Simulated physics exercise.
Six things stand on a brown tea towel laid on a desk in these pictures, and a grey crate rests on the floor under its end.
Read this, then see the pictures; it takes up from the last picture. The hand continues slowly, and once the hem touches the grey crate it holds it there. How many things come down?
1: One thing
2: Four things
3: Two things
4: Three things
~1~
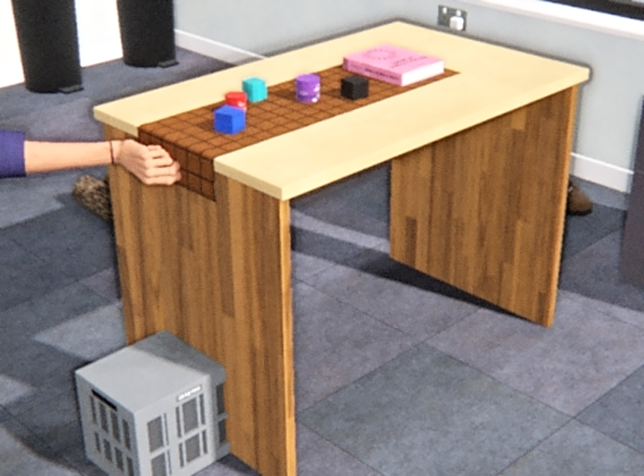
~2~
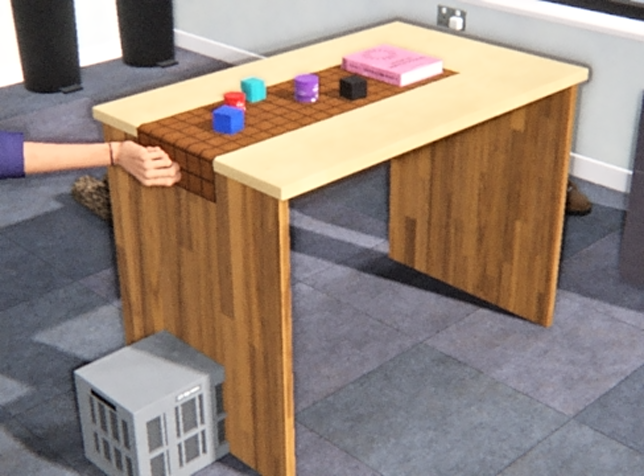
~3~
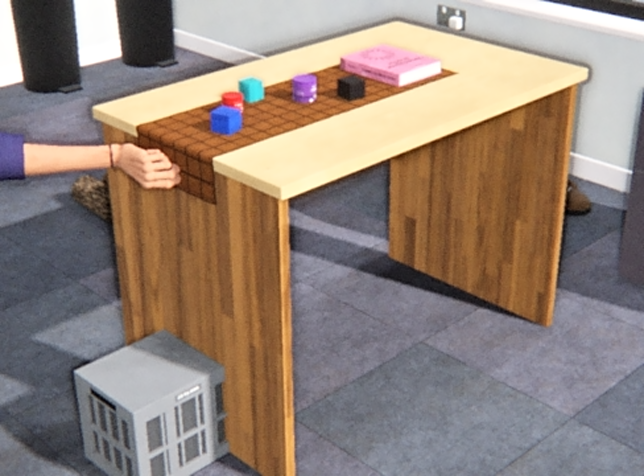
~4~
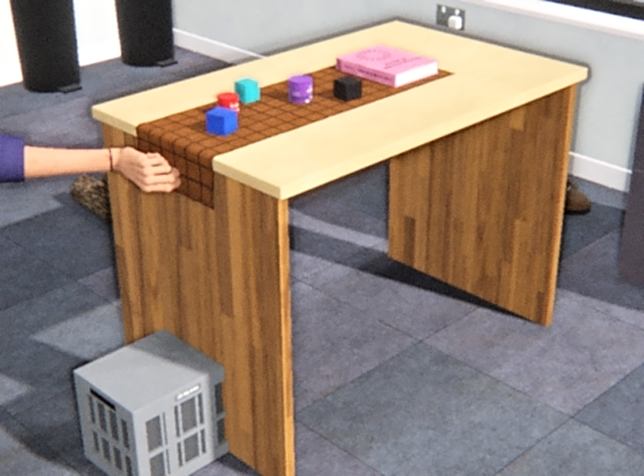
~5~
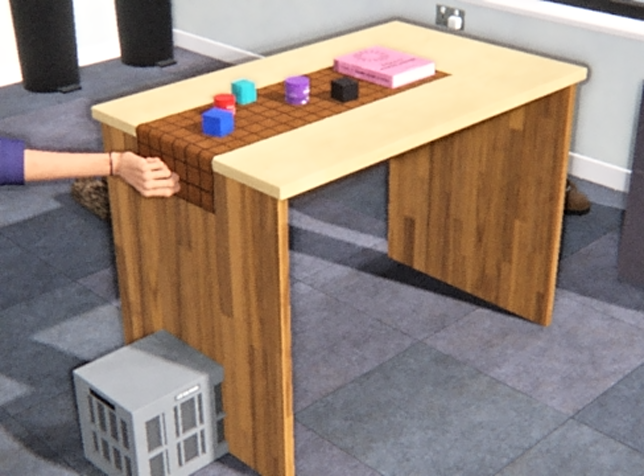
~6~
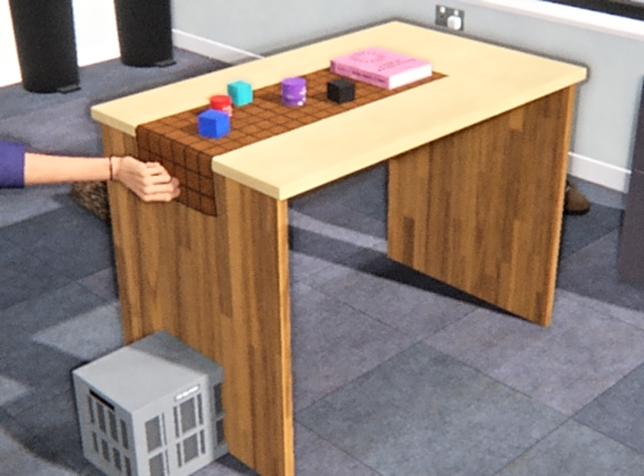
2, four things.
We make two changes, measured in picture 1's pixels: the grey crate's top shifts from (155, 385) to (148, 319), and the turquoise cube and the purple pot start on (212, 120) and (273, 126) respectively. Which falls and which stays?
The turquoise cube is lost, the purple pot is lost.
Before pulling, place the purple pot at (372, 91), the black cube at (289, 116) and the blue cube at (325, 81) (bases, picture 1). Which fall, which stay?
Purple pot kept, black cube dropped, blue cube kept.
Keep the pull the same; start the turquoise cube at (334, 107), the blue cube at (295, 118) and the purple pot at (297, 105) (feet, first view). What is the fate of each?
Short version: Turquoise cube drops, blue cube drops, purple pot drops.
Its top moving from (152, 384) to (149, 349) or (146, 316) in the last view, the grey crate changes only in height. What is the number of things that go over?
Over the edge: 3, then 2.
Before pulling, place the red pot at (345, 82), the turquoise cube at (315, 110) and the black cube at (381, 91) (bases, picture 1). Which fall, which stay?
The red pot remains up, the turquoise cube drops off, the black cube stays on.
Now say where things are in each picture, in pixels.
In the first frame, hem (216, 202); blue cube (229, 110); red pot (235, 94); turquoise cube (254, 80); purple pot (307, 78); black cube (355, 79); top of the crate (155, 385).
In the second frame, hem (216, 203); blue cube (228, 110).
In the third frame, hem (217, 205); red pot (232, 95).
In the fourth frame, hem (214, 210); turquoise cube (246, 81); top of the crate (153, 384).
In the fifth frame, hem (215, 214); purple pot (297, 80).
In the sixth frame, hem (217, 217); blue cube (213, 114); red pot (220, 98); turquoise cube (239, 83); purple pot (293, 81); black cube (341, 82).
Soon after, hem near (178, 238); blue cube gone.
Then, hem near (181, 310); blue cube, red pot and turquoise cube gone.
Further on, hem on the crate; blue cube, red pot, turquoise cube and purple pot gone.
At rest, hem on the crate; blue cube, red pot, turquoise cube and purple pot gone. The answer is four.
